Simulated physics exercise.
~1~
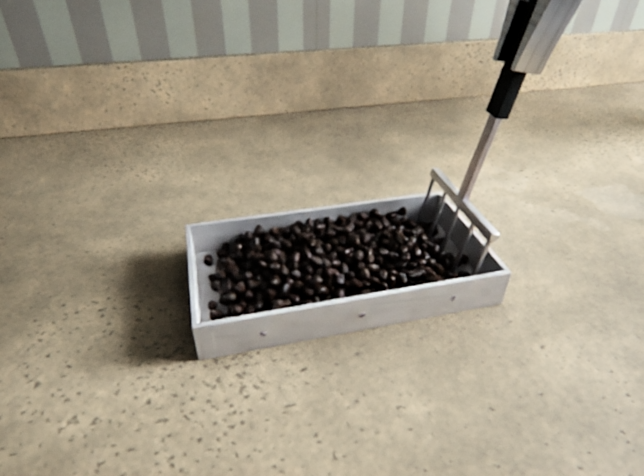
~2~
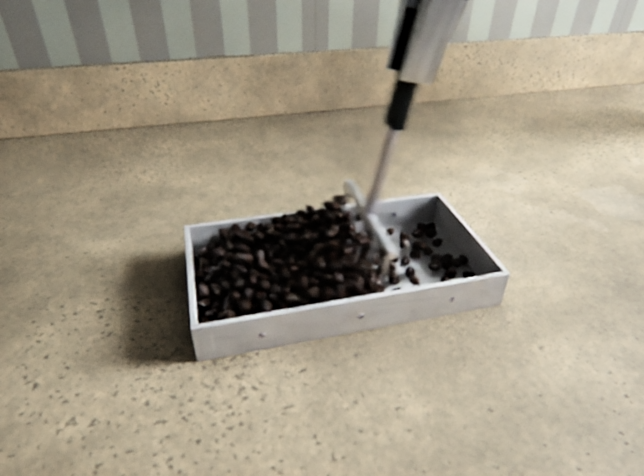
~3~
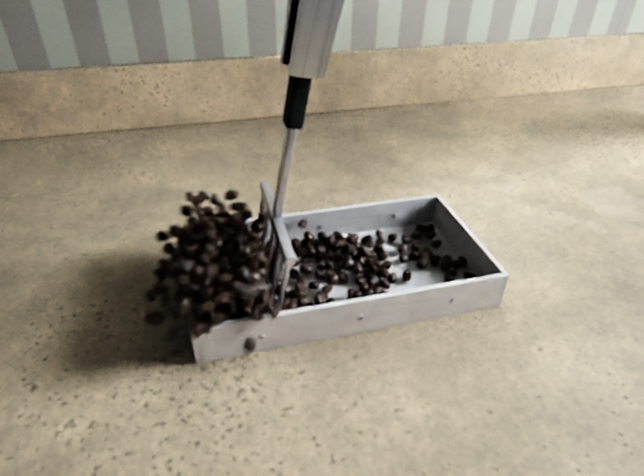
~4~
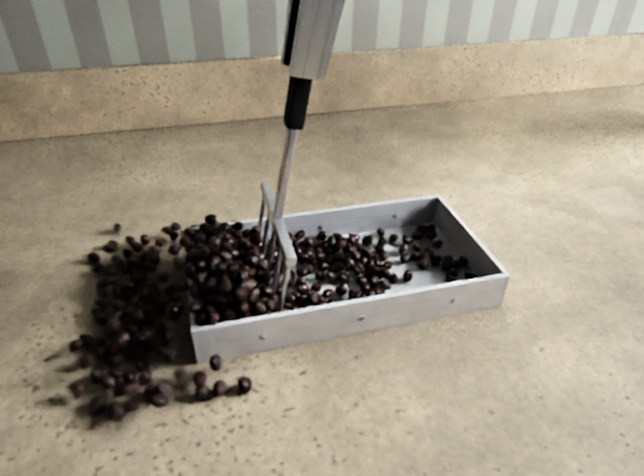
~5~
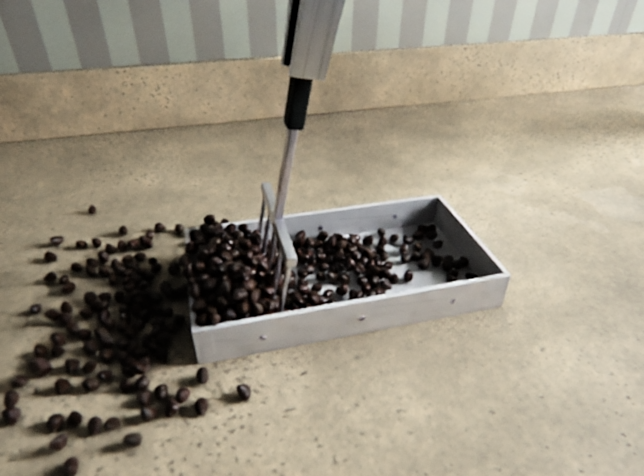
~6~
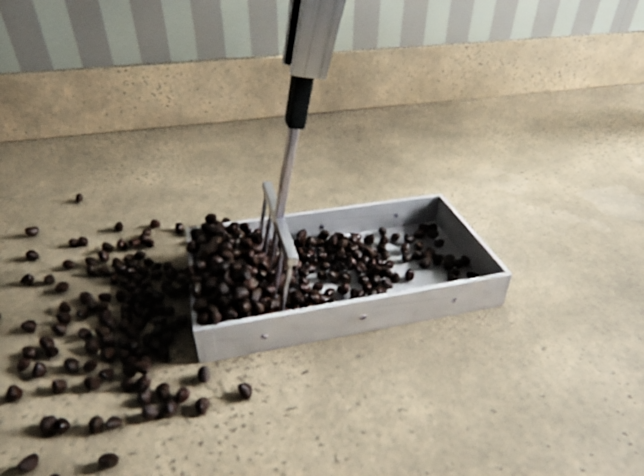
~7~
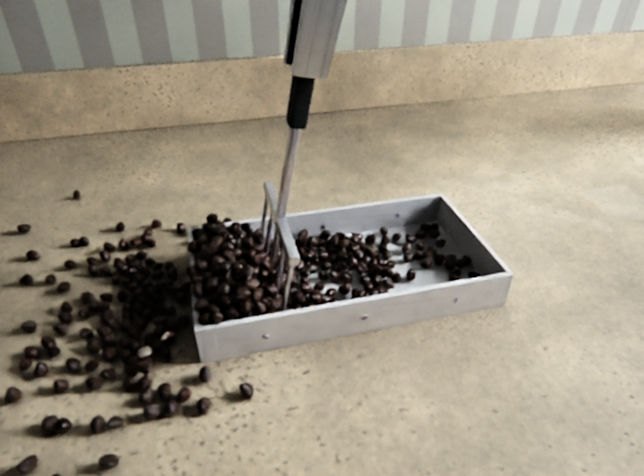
On a speckled beige countertop, a fork-like tool held by a robotic arm sweeps dark beans leftward through a pale rectangular tray, sending many over the left end, where they scatter and settle on the surface while most remain in the tray beside the stopped tool.
